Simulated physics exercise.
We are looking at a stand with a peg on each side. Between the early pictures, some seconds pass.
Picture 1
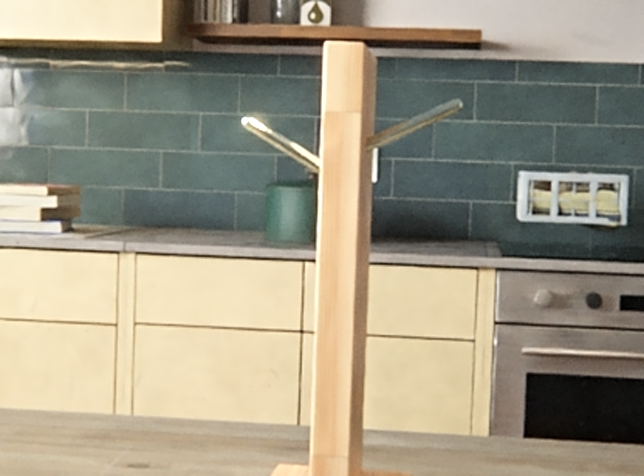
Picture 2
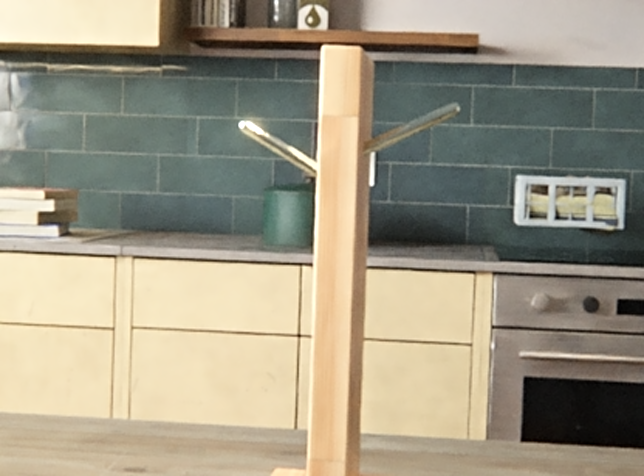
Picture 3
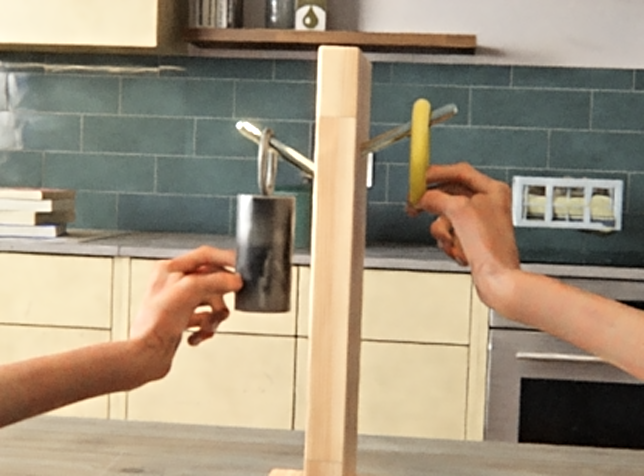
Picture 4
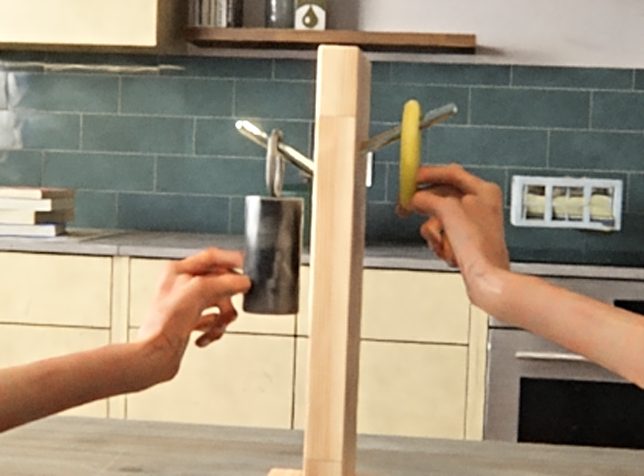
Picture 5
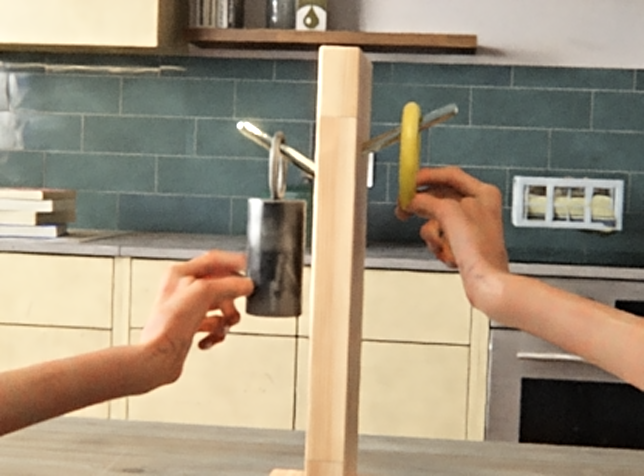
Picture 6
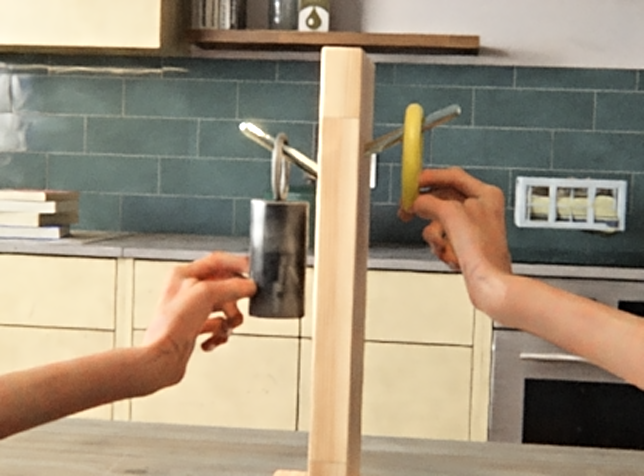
To begin with, a wooden stand with a bare peg on each side stands in a kitchen. Then two hands are in view, the left one holding a black lantern by the left peg and the right one a yellow tape ring on the right peg, and both shift slightly inward.
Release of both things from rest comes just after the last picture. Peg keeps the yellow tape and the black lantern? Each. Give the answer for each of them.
Result: The yellow tape is going to hold on. The black lantern is going to hold on.
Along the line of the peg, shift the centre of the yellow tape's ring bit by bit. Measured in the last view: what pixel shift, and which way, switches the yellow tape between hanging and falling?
48 px right, roughly.
Then, 0.12 s later than the last frame, yellow tape tilted by 4° near (413, 161); black lantern tilted by 5° near (282, 231).
Then, 0.34 s later than the last frame, yellow tape tilted by 4° near (411, 162); black lantern tilted by 4° near (293, 238).
Then, 0.72 s later than the last frame, yellow tape tilted by 5° near (408, 164); black lantern tilted by 5° near (294, 239).
When it is over, the yellow tape remains hooked, near (400, 167); the black lantern remains hooked, near (294, 239).
